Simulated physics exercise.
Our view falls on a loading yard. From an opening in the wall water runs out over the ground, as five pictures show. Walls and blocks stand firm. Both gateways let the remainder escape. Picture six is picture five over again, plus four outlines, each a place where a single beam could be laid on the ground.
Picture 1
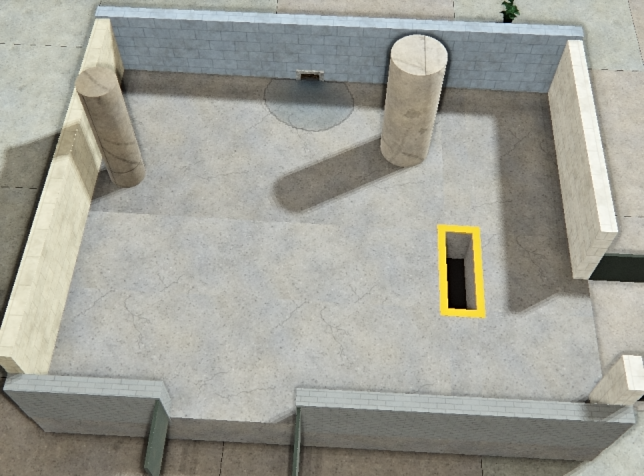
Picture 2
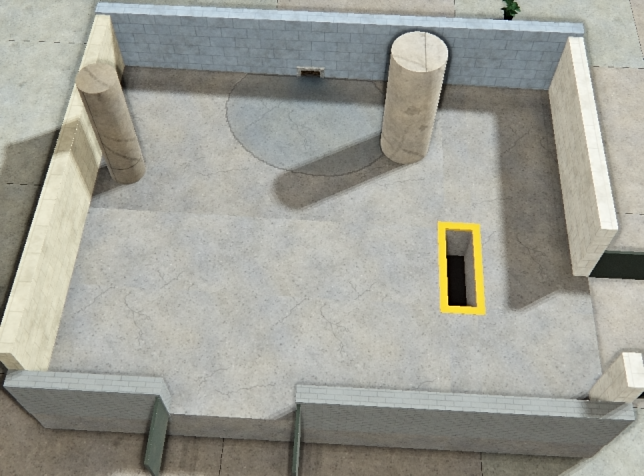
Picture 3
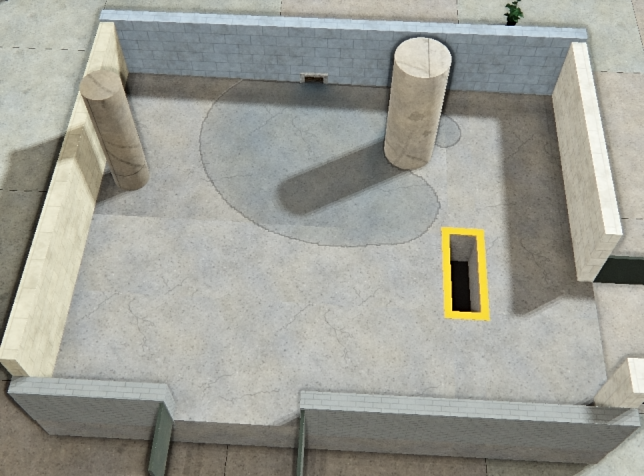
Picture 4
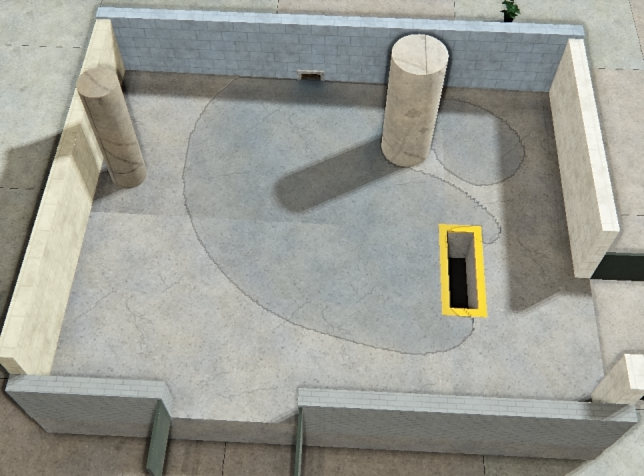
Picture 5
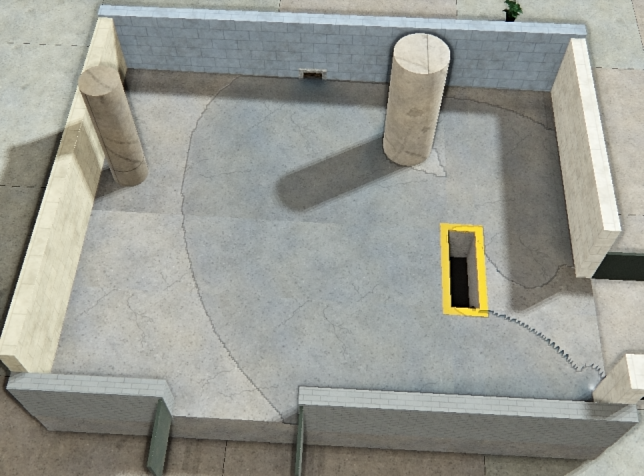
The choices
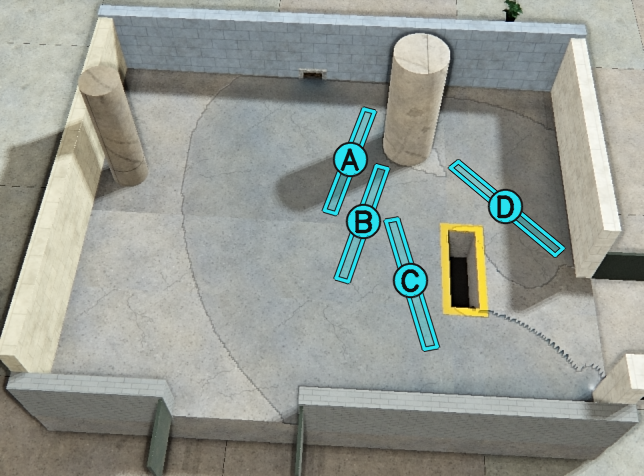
In a walled loading yard with two round pillars, a small patch of water spreads from an outlet in the back wall. It widens across the floor and around the right pillar, then reaches the yellow-edged drain, which takes in water. The sheet extends past it to the front wall and right-hand opening.
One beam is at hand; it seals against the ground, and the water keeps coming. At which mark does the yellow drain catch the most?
Spot D does it best.
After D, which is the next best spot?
The answer is C.
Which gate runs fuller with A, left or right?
More leaves on the right.
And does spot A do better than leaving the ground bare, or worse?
Worse.
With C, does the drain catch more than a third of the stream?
No.
On the marked copy, A from (330, 212) to (369, 110); B from (342, 279) to (382, 167); C from (391, 220) to (430, 348); D from (454, 164) to (559, 251).
Choosing A, about 2 % of the stream runs into the yellow drain, about 98 % out by the gates.
Choosing B, about 4 % of the stream runs into the yellow drain, about 96 % out by the gates.
Choosing C, about 16 % of the stream runs into the yellow drain, about 84 % out by the gates.
Choosing D, about 25 % of the stream runs into the yellow drain, about 74 % out by the gates.
